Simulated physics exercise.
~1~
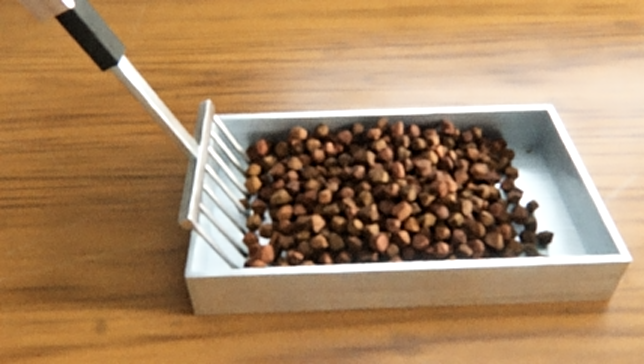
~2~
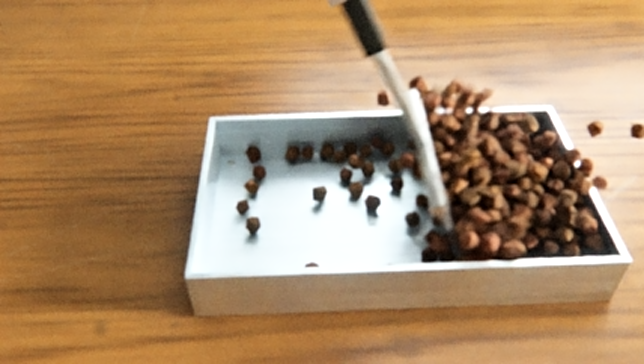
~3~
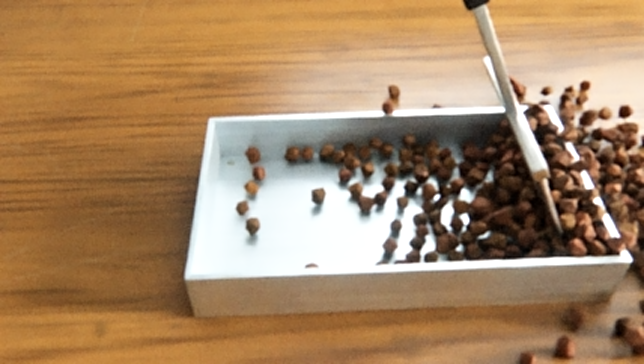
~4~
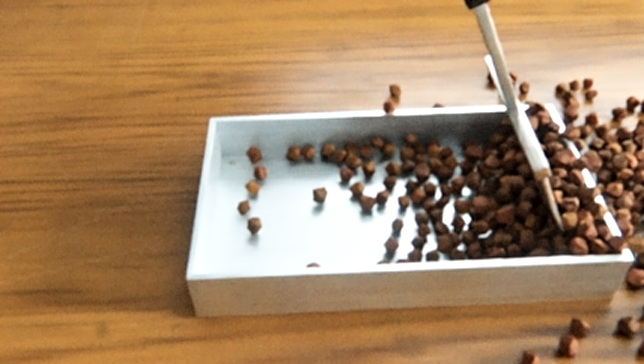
On a wooden table, a fork with several prongs swept a heap of small brown pellets from left to right across a shallow metal tin, spilling many over the far end, then stopped there with some pellets still scattered inside.
